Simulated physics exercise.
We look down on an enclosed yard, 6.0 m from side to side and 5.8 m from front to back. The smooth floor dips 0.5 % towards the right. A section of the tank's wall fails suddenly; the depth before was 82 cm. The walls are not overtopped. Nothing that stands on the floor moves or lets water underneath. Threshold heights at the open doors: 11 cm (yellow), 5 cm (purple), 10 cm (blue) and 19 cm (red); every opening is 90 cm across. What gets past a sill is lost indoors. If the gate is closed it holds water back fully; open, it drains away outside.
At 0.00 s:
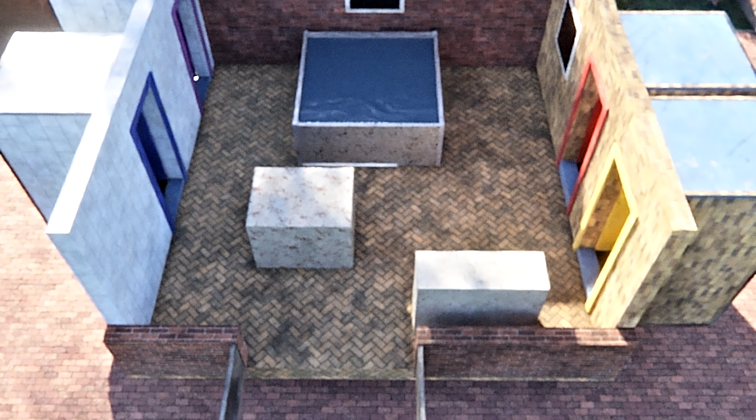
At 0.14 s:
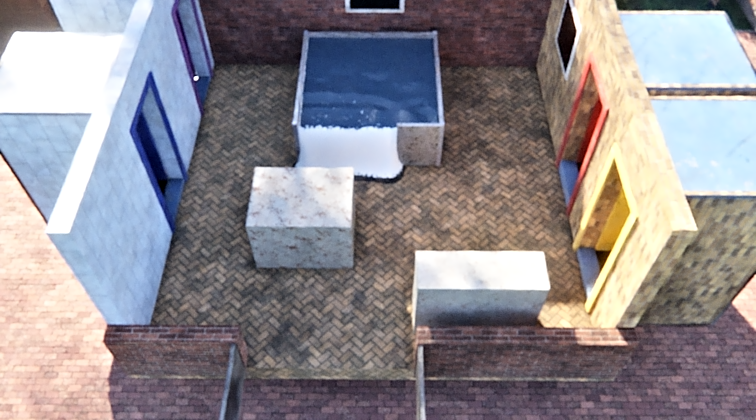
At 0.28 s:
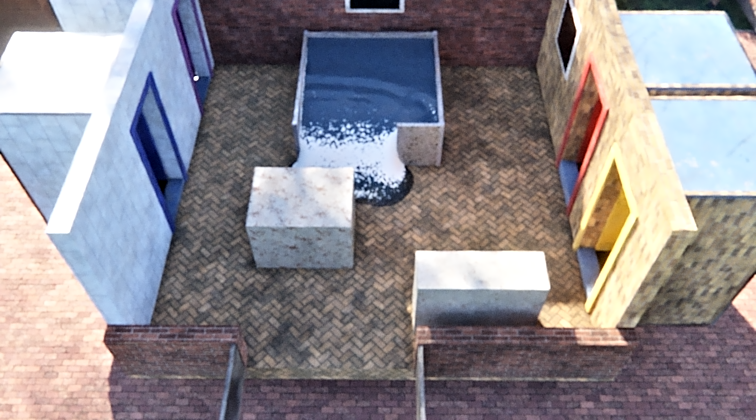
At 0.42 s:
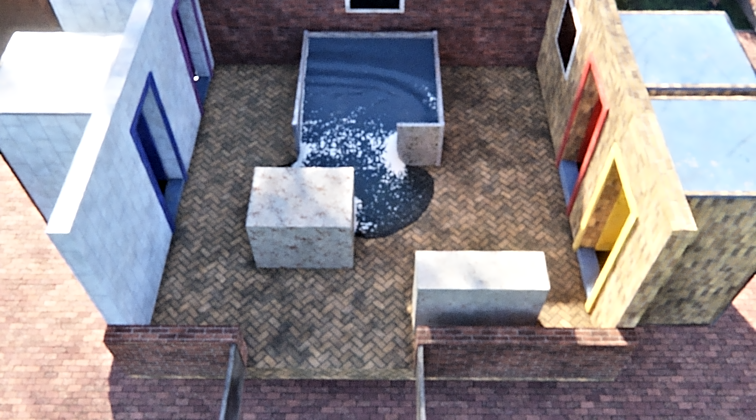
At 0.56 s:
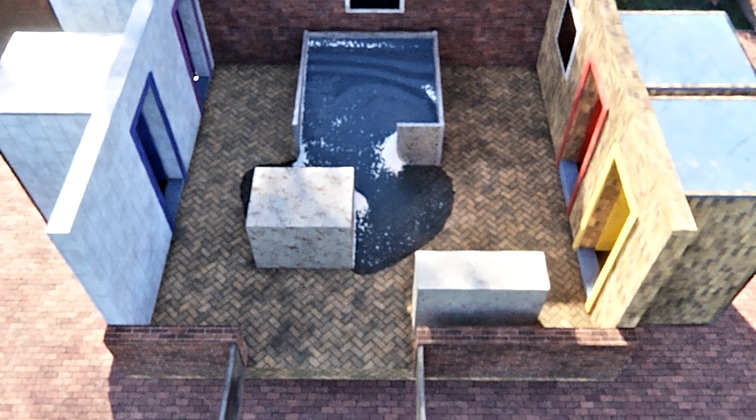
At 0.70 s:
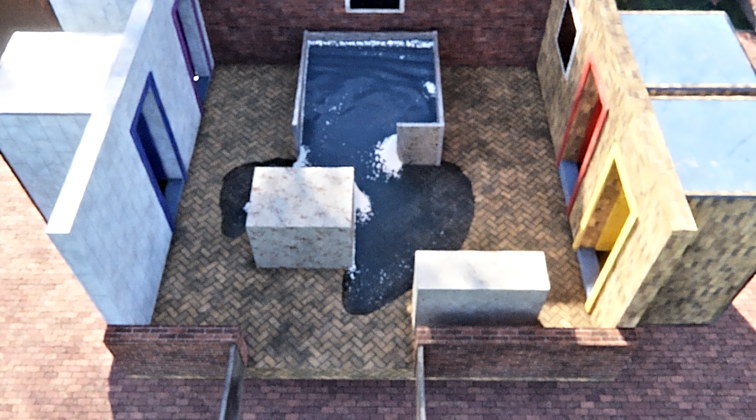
Water pouring from a broken tank wall in an enclosed brick yard, spreading around a pale block and towards a second one.
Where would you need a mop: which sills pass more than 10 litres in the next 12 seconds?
Door by door: At the yellow door it exceeds the limit; at the purple door it exceeds the limit; at the blue door it passes the limit; at the red door it keeps below the limit.
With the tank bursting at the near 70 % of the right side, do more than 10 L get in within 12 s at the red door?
Then: Red over.
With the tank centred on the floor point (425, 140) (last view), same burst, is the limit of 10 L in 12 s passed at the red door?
Then: Red under.
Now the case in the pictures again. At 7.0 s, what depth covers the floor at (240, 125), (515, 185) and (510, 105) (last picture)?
In that order: 3, 6 and 8 cm.
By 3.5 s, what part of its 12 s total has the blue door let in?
Some 80 per cent by then.
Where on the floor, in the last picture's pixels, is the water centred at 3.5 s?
Around (361, 166).
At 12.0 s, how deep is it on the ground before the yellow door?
Roughly 12.0 cm deep.
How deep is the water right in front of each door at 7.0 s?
In cm: Yellow 14, purple 7, blue 13, red 7.
After 1.4 s water covers 35 % of the floor and is deepest (62 cm) near (330, 203); yellow door not reached, purple door not reached, blue door 17 cm at the sill, 11 L in, red door not reached.
After 2.2 s water covers 55 % of the floor and is deepest (46 cm) near (330, 203); yellow door 23 cm at the sill, 33 L in, purple door 7 cm at the sill, 0 L in, blue door 23 cm at the sill, 157 L in, red door not reached.
After 3.5 s water covers 70 % of the floor and is deepest (27 cm) near (575, 273); yellow door 27 cm at the sill, 227 L in, purple door 7 cm at the sill, 4 L in, blue door 22 cm at the sill, 315 L in, red door 13 cm at the sill, 0 L in.
After 7.0 s water covers 95 % of the floor and is deepest (15 cm) near (319, 203); yellow door 14 cm at the sill, 366 L in, purple door 7 cm at the sill, 19 L in, blue door 13 cm at the sill, 390 L in, red door 7 cm at the sill, 0 L in.
After 12.0 s water covers 95 % of the floor and is deepest (14 cm) near (445, 69); yellow door 12 cm at the sill, 381 L in, purple door 6 cm at the sill, 41 L in, blue door 7 cm at the sill, 398 L in, red door 8 cm at the sill, 0 L in.
